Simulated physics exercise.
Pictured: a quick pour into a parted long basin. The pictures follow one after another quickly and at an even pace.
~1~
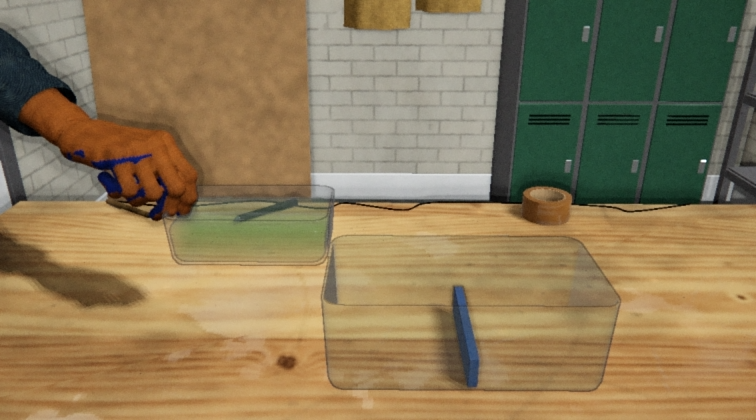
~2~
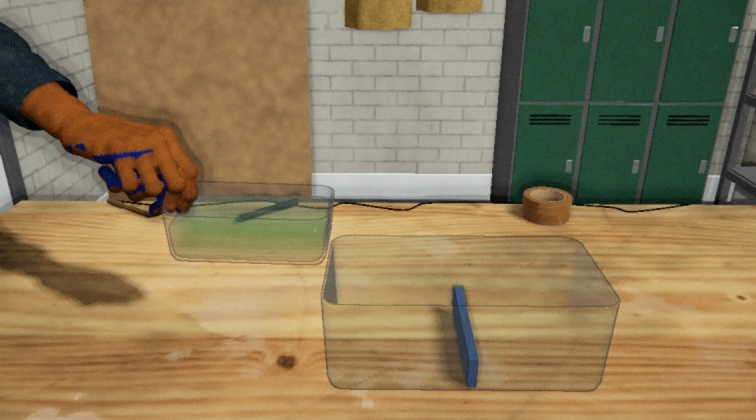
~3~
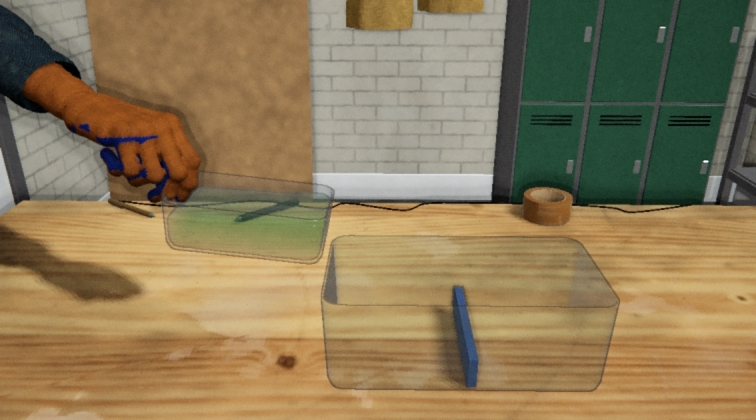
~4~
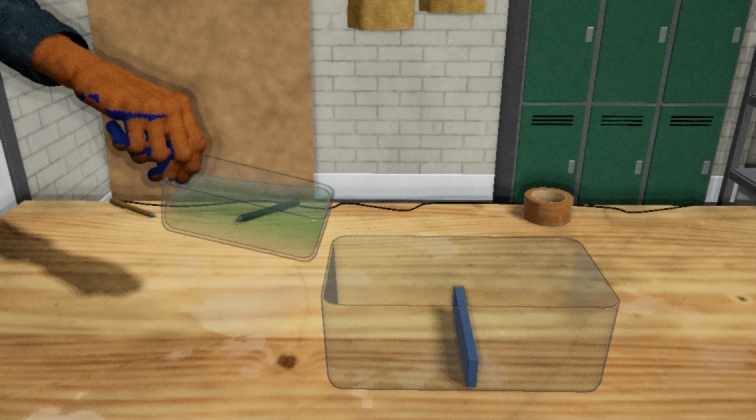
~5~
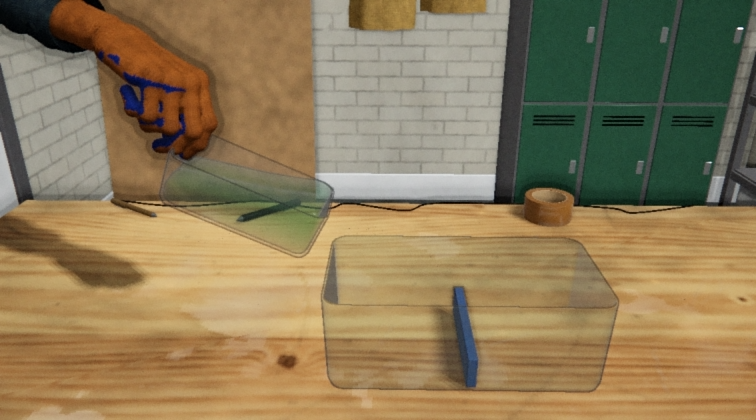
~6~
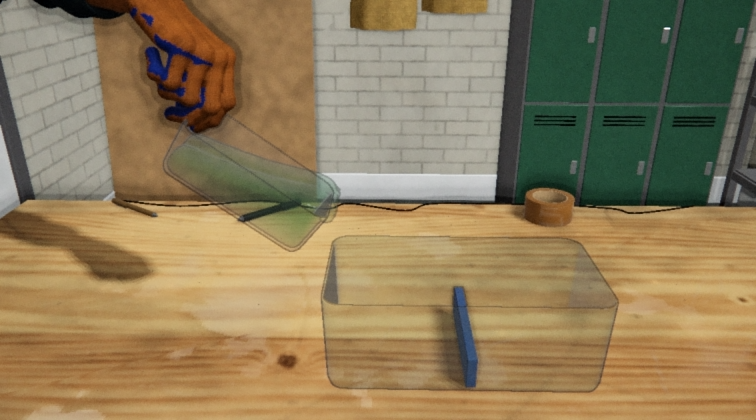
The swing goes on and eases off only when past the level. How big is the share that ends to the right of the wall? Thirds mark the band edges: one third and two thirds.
I would say less than a third ends up on that side.
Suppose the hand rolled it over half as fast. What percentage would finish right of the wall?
It works out near 10 %.
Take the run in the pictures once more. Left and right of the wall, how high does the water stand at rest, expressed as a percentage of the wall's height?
50 per cent left, 10 per cent right.
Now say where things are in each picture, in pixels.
In the first frame, it leans 0°; its right rim is at (331, 204); the water meets the walls at (181, 211) and (330, 212); the long basin's rim runs from (328, 268) to (599, 270); the wall's top is at (466, 320).
In the second frame, it leans 2°; its right rim is at (331, 204); the water meets the walls at (180, 209) and (329, 210).
In the third frame, it leans 6°; its right rim is at (331, 204); the water meets the walls at (179, 201) and (329, 206).
In the fourth frame, it leans 14°; its right rim is at (331, 205); the water meets the walls at (177, 188) and (330, 201).
In the fifth frame, it leans 24°; its right rim is at (330, 205); the water meets the walls at (178, 167) and (323, 194); 2 per cent is over the edge.
In the sixth frame, it leans 36°; its right rim is at (330, 205); the water meets the walls at (180, 143) and (311, 182); 6 per cent is over the edge.
A moment on, the oblong tub is tipped right over and 18 per cent is still to pour, 24 is left of the wall and 0 right of it.
Next, the oblong tub is tipped right over and 1 per cent is still to pour, 77 is left of the wall and 9 right of it.
Then the oblong tub is tipped right over and 0 per cent is still to pour, 79 is left of the wall and 11 right of it.
Later the oblong tub is tipped right over and 0 per cent is still to pour, 80 is left of the wall and 14 right of it.
Finally, 79 per cent lies left of the wall, 15 right of it and 6 outside.
